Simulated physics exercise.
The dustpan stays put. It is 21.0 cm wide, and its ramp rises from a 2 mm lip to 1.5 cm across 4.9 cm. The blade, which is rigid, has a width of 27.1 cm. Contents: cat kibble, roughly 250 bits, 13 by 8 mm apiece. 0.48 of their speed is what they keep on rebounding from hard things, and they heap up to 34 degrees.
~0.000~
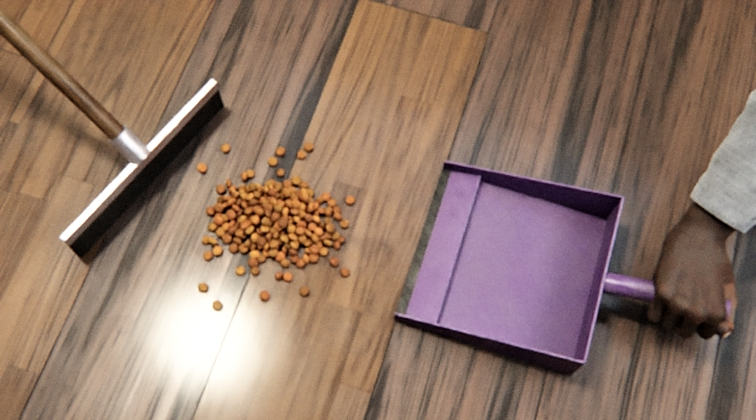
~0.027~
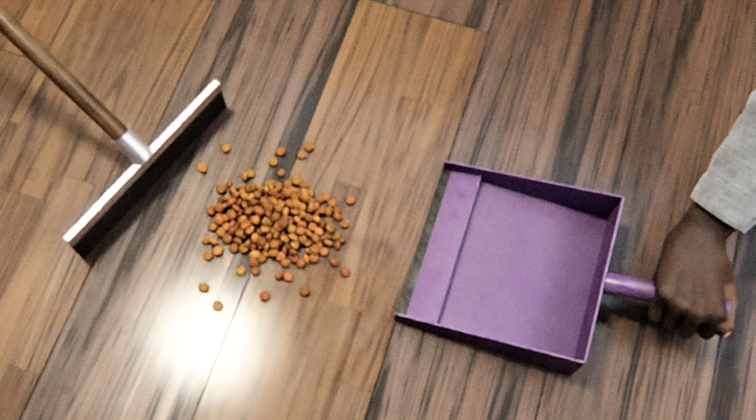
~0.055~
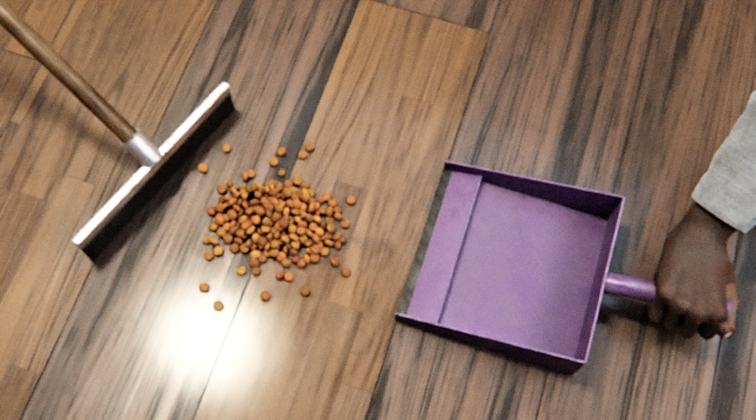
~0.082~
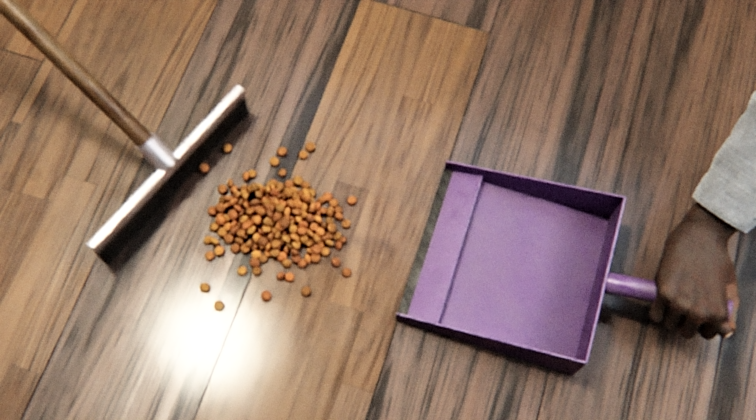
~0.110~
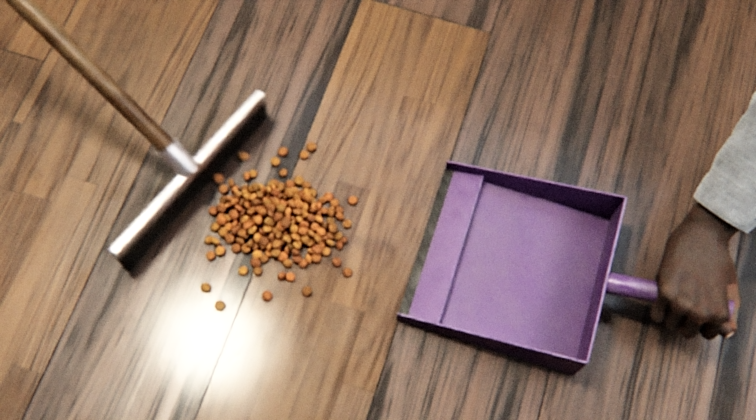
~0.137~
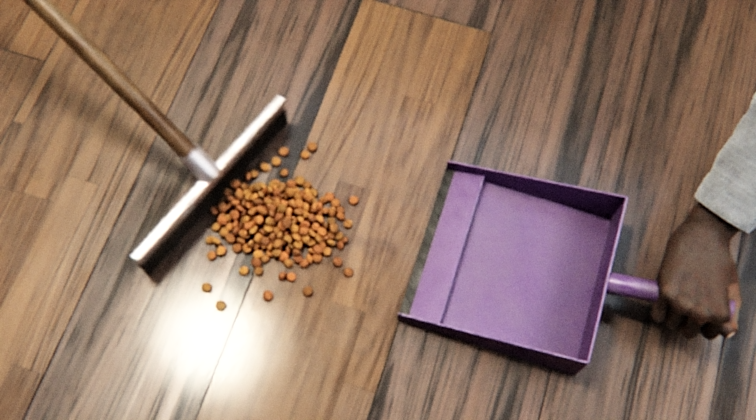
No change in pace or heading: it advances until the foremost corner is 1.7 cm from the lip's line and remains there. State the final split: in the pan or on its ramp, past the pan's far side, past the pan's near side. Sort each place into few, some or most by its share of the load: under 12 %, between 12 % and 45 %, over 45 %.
Shares: Pan: Some; far side: Few; near side: Some.
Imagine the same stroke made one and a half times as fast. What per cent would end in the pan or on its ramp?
Then roughly 40 per cent.
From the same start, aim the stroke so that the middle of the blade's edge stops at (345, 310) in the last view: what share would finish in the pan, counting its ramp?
About 25 per cent.
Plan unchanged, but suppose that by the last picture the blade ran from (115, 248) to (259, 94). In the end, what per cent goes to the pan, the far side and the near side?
Final per cent - pan 5, far 0, near 20.
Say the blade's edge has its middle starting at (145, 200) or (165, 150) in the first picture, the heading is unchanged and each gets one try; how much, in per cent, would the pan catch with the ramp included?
The two tries give some 25 % and some 15 %.
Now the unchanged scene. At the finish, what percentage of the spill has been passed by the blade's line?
Estimate: Around 0 %.
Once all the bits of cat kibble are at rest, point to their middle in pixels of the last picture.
Roughly pixel (397, 277).
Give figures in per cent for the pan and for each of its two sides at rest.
Pan 20; far side 0; near side 25.
After 0.25 s, middle of the blade 16 cm from the lip; 0 % over the lip, far side 0 %, near side 10 %.
Then, at 0.33 s, middle of the blade 8 cm from the lip; 0 % over the lip, far side 0 %, near side 15 %.
Then, at 0.55 s, middle of the blade 6 cm from the lip; 20 % over the lip, far side 0 %, near side 25 %.
At rest (1.1 s), pan 20 %, far side 0 %, near side 25 %, in front of the lip or behind the blade 55 %.
